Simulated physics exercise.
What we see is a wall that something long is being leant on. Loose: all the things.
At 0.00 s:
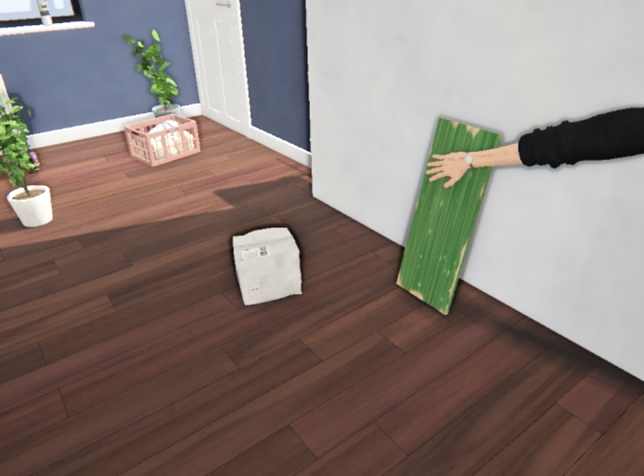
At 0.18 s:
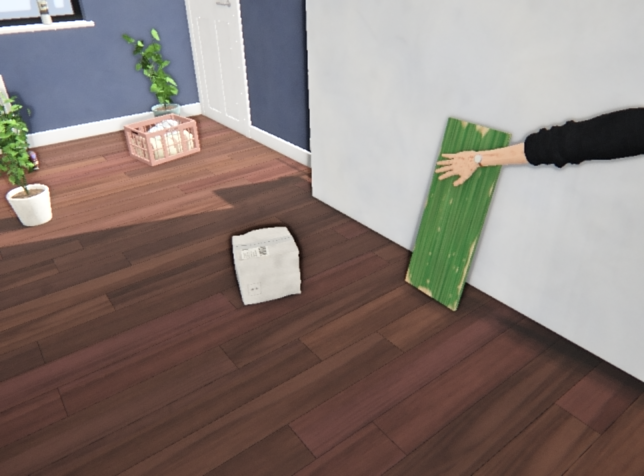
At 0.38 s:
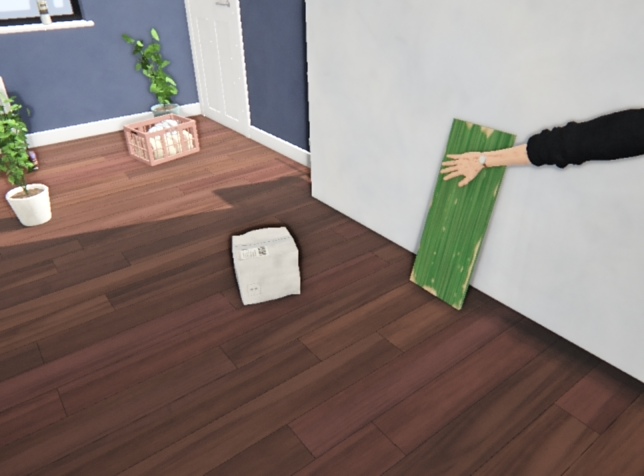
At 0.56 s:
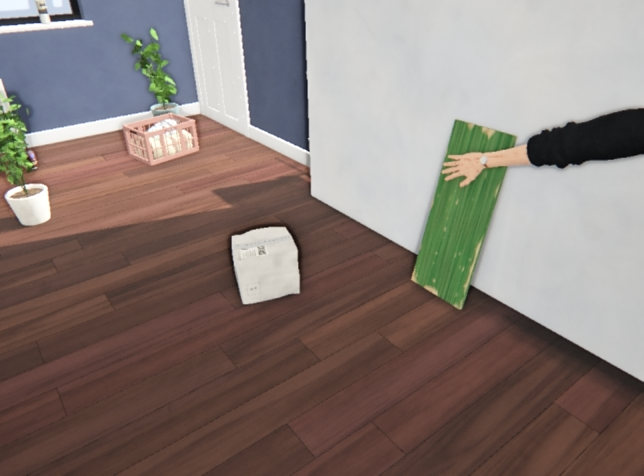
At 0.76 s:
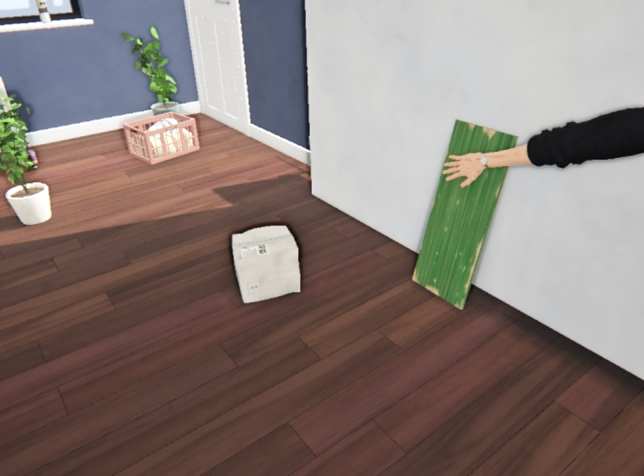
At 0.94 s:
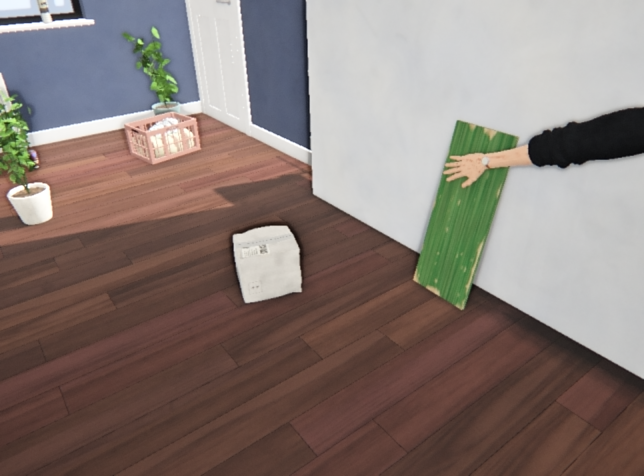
Green board leaning against a white wall, a hand shifting it slightly right then keeping still, beside a white box on wooden floor.
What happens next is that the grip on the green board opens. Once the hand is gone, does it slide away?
No, it stays put.
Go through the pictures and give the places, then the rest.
The first frame shows on its way; green board (444, 218); white box (267, 265).
The second frame shows on its way; green board (452, 216); white box (266, 264).
The third frame shows on its way; green board (457, 216); white box (265, 264).
The fourth frame shows on its way; green board (458, 216); white box (265, 264).
The fifth frame shows propped up under the hand; green board (459, 216); white box (266, 262).
The sixth frame shows propped up under the hand; green board (461, 216); white box (267, 262).
By 1.24 s, all is still.
By 1.84 s, green board resting near (461, 216).
When it is over (2.6 s), both as before. End places, in pixels of the last picture, green board near (461, 216). The board remains leaning.
